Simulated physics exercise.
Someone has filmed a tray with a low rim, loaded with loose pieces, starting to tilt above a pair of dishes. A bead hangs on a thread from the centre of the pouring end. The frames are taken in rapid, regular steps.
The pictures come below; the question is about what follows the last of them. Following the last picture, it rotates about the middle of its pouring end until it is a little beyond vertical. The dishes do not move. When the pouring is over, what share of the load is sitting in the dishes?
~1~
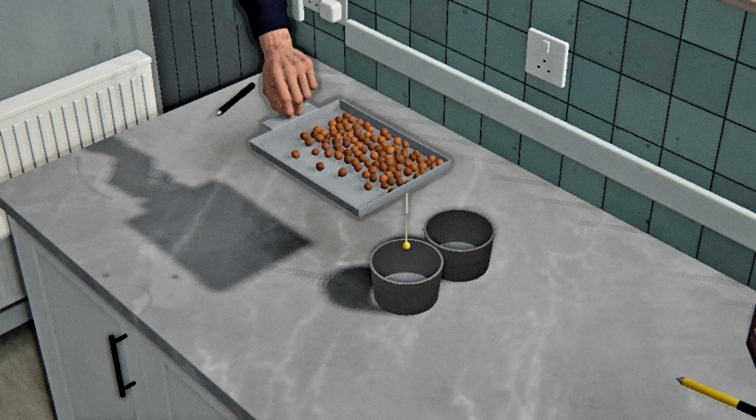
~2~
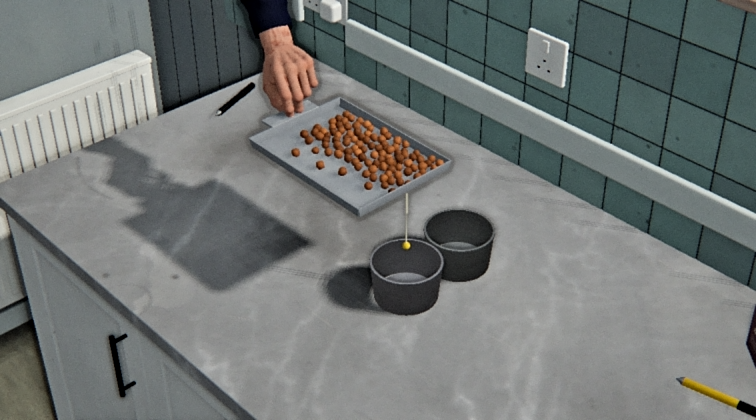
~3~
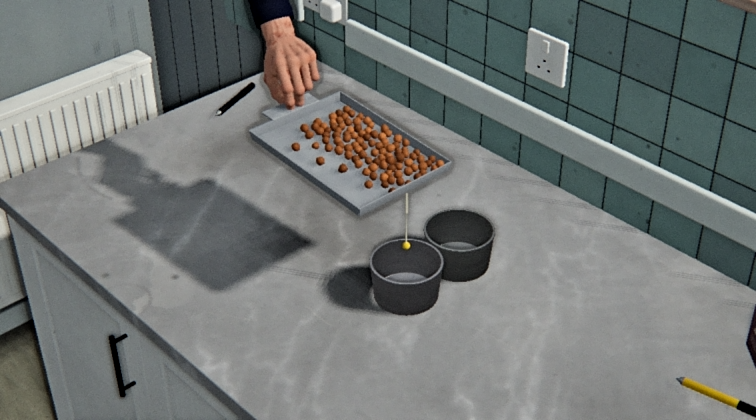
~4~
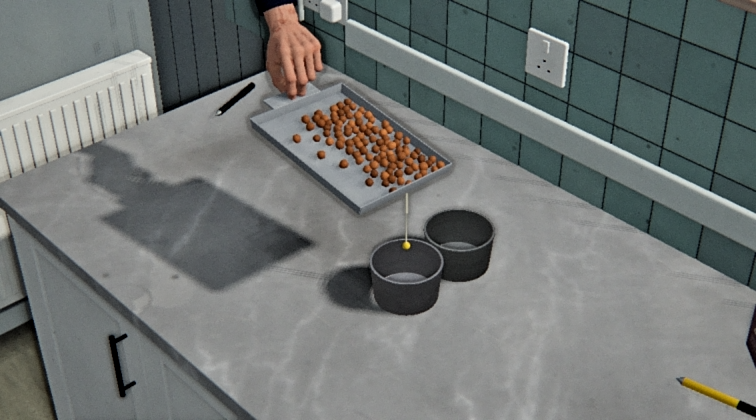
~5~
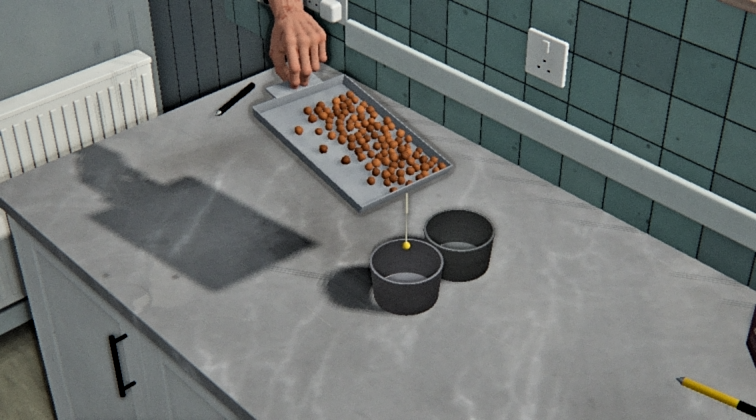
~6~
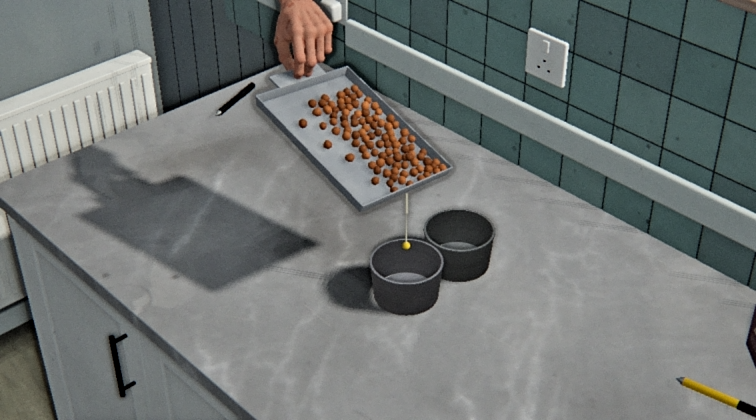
The dishes hold more than half of it.
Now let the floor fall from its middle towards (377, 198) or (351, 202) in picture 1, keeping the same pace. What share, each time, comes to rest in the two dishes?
The first try gives close to 20 percent; the next gives 20 percent.
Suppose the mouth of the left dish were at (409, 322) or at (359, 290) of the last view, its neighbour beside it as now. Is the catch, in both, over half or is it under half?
Result, first setup: The minor share; second setup: The minor share.
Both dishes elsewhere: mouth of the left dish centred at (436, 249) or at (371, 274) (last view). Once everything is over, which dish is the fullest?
Try 1: The dish to the left; try 2: The dish to the right.
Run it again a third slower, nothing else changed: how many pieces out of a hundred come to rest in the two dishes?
That works out at some 70 per cent.
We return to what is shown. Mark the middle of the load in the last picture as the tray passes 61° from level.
The middle of the pieces lands at roughly (415, 146).
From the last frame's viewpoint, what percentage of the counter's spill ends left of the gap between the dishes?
Reading: Around 10 %.
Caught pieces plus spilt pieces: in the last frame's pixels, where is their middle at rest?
Centre at rest, last view: Approx. (461, 263).
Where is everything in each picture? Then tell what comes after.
Corners of the pouring end at (359, 208) and (448, 160), level; middle of the load at (363, 151), hazelnuts; left dish at (431, 291); right dish at (484, 258); bead on its thread at (406, 246), in the first frame.
Corners of the pouring end at (359, 208) and (448, 160), level; middle of the load at (363, 150), in the second frame.
Corners of the pouring end at (360, 207) and (449, 161), tipped barely, lowest at the right corner; middle of the load at (364, 147), in the third frame.
Corners of the pouring end at (361, 206) and (449, 163), tipped a little, lowest at the right corner; middle of the load at (365, 143), in the fourth frame.
Corners of the pouring end at (362, 205) and (450, 165), tipped a little, lowest at the right corner; middle of the load at (367, 139), in the fifth frame.
Corners of the pouring end at (363, 204) and (450, 167), tipped clearly, lowest at the right corner; middle of the load at (371, 136), about a third on the move; left dish at (431, 291); right dish at (484, 258), in the sixth frame.
Soon after the last picture, tray tipped steeply; nearly all on the tray; a stray few in the right dish.
A little later, tray tipped right over; about two thirds on the tray; a small part in the right dish; a stray few outside both; about a quarter in the air.
Later still, tray tipped past a quarter turn; a small part in the left dish; about half in the right dish; about a third outside both.
By the end, tray tipped past a quarter turn; a small part in the left dish; about half in the right dish; about a third outside both.
